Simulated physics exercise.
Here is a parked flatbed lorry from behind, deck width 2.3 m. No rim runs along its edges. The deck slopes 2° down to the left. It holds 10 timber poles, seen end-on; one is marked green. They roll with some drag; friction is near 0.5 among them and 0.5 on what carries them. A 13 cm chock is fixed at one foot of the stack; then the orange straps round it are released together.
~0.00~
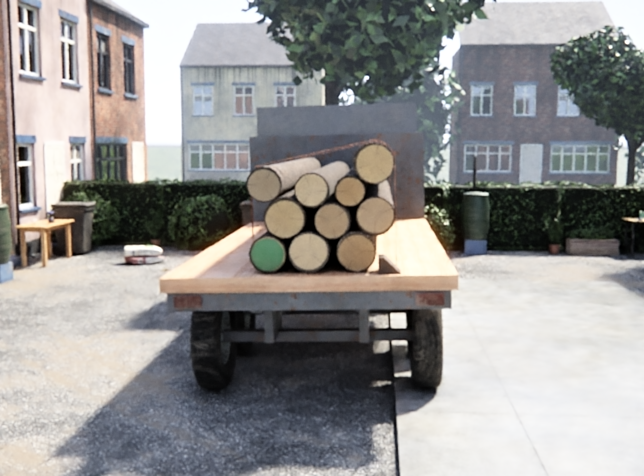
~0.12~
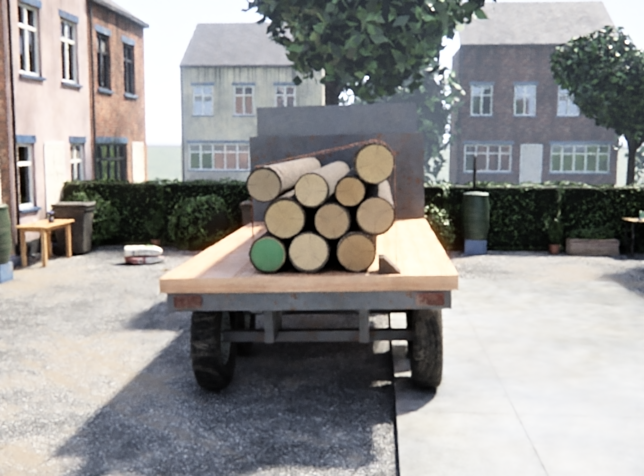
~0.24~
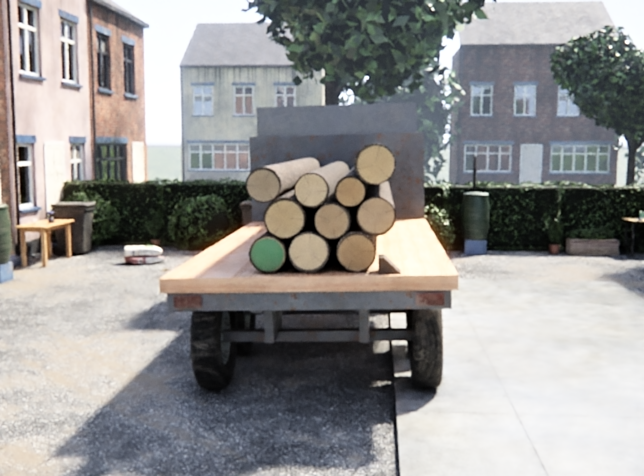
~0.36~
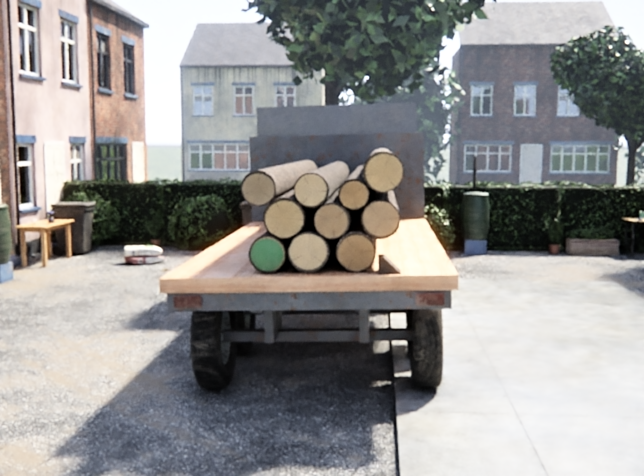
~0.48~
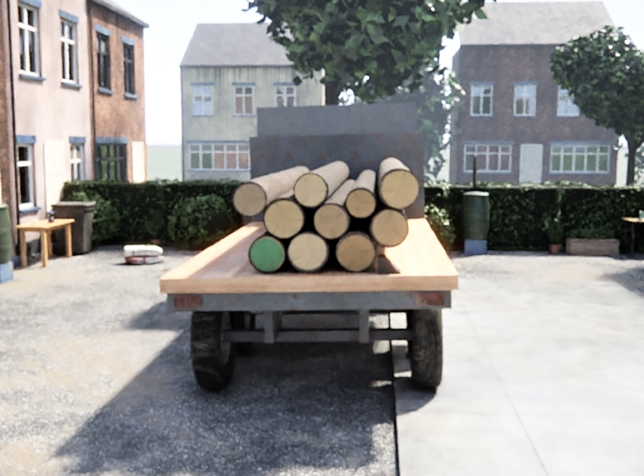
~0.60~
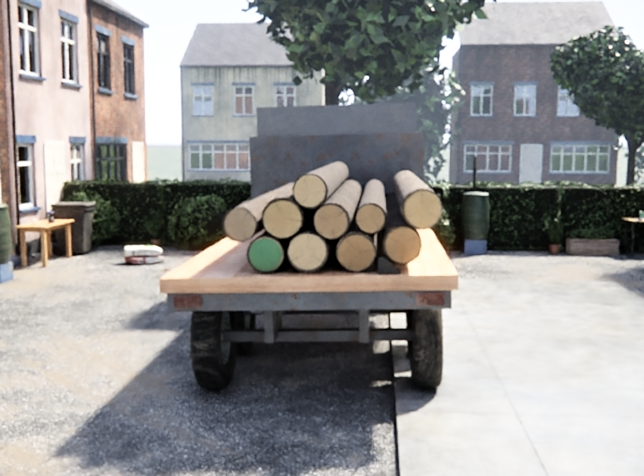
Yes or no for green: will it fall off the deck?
The green one goes over the edge.
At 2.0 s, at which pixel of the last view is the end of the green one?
Around (149, 263).
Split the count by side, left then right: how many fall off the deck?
On the left 2, on the right 3.
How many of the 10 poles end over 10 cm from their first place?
In all, 7.
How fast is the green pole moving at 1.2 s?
Near 0.8 m/s.
By 1.2 s, green is on the deck, 55 cm from the left edge, rolling left; 3 off so far.
By 2.0 s, green is dropping off the left side; 5 off so far.
Finally (4.4 s), green is down on the left; 5 off so far.
